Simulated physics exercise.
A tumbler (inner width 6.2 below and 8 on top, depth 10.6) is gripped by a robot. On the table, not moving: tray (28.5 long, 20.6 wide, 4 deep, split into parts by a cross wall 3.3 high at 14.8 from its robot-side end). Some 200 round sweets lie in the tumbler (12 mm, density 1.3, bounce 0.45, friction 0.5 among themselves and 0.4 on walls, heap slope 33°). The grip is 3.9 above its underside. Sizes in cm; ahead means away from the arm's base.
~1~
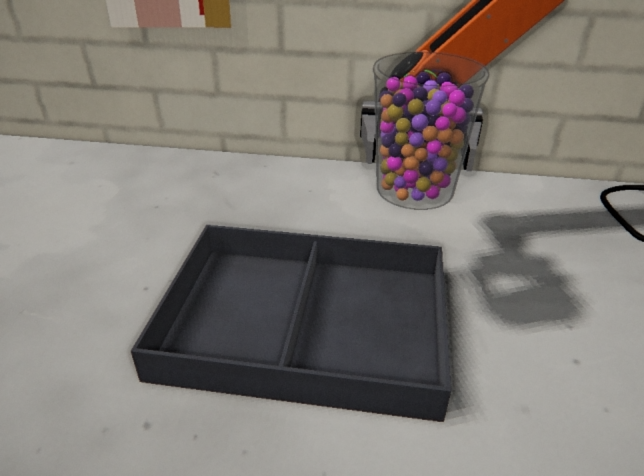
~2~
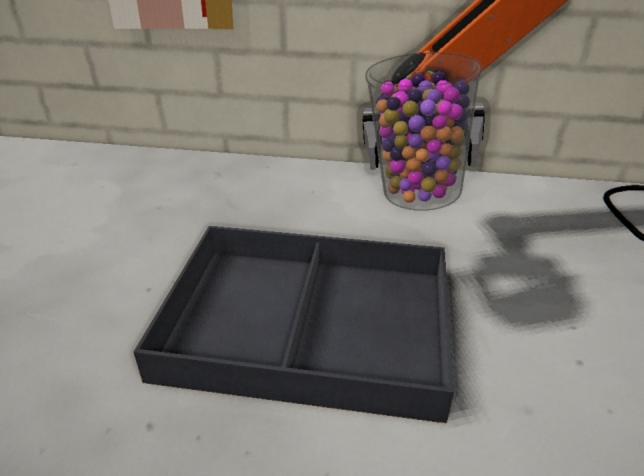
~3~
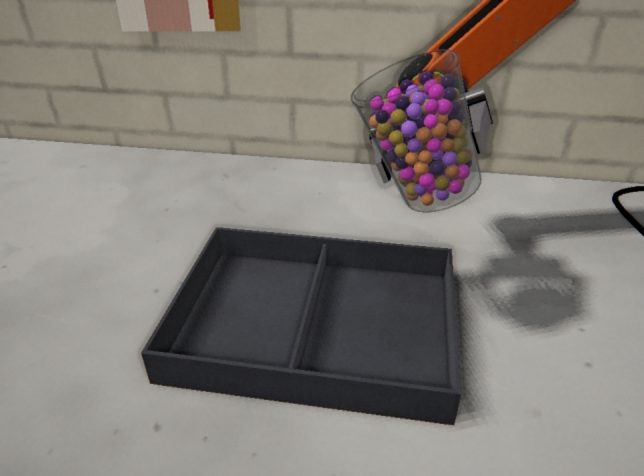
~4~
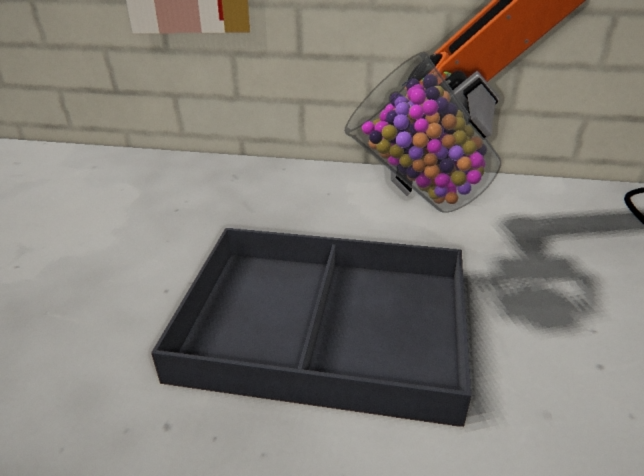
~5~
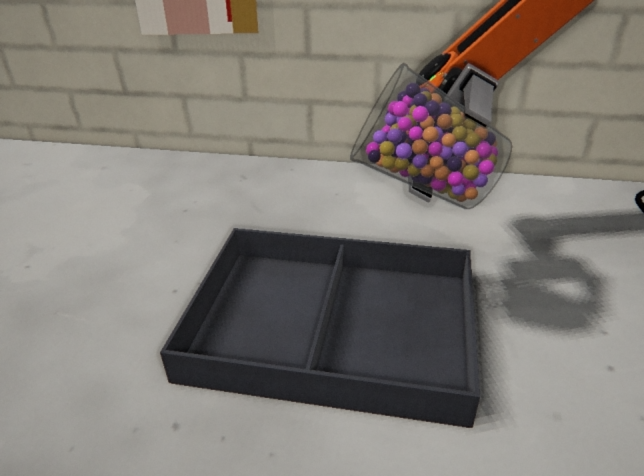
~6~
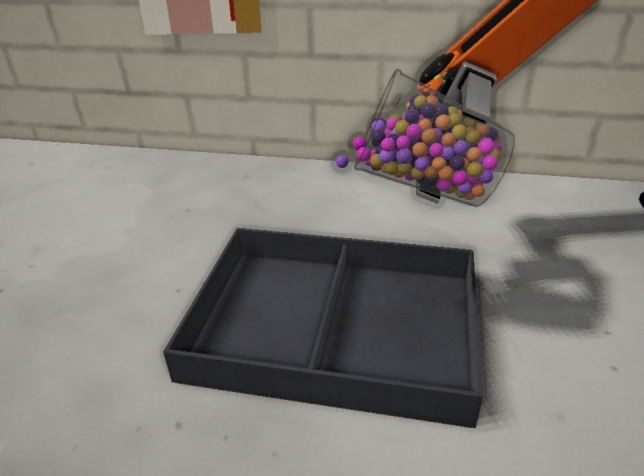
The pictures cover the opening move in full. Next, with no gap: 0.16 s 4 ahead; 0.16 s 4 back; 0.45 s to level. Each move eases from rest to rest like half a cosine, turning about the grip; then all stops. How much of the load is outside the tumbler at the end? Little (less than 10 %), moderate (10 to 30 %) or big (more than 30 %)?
Answer: Moderate; 10 to 30 % of the round sweets finish outside the tumbler.
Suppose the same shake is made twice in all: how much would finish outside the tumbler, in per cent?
Then about 25 per cent.
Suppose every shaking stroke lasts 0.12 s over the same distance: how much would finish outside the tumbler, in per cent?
Then about 30 per cent.
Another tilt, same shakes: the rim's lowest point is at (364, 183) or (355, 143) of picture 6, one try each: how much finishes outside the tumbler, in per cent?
Some 50 and 5 per cent.
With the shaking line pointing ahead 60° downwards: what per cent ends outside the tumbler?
About 5 per cent.
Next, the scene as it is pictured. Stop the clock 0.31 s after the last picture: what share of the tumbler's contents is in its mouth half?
About 50 per cent.
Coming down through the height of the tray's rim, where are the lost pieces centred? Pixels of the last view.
Around (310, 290).
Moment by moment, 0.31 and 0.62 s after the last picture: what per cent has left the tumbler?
In turn: 10, 15.
Then, 0.31 s on, tilted 69° forward, highest piece 24 above the table; 177 in the tumbler, 3 in the far-side part, 20 in flight or on a rim.
Then, 0.62 s on, tilted 18° forward, highest piece 28 above the table; 169 in the tumbler, 23 in the far-side part, 7 in the robot-side part, 1 in flight or on a rim.
Then, 0.97 s on, level, highest piece 28 above the table; 169 in the tumbler, 24 in the far-side part, 7 in the robot-side part.
Then, 2.02 s on, level, highest piece 28 above the table; 169 in the tumbler, 24 in the far-side part, 7 in the robot-side part.
In the end, 169 in the tumbler, 24 in the far-side part, 7 in the robot-side part. That is 16 % outside the tumbler.
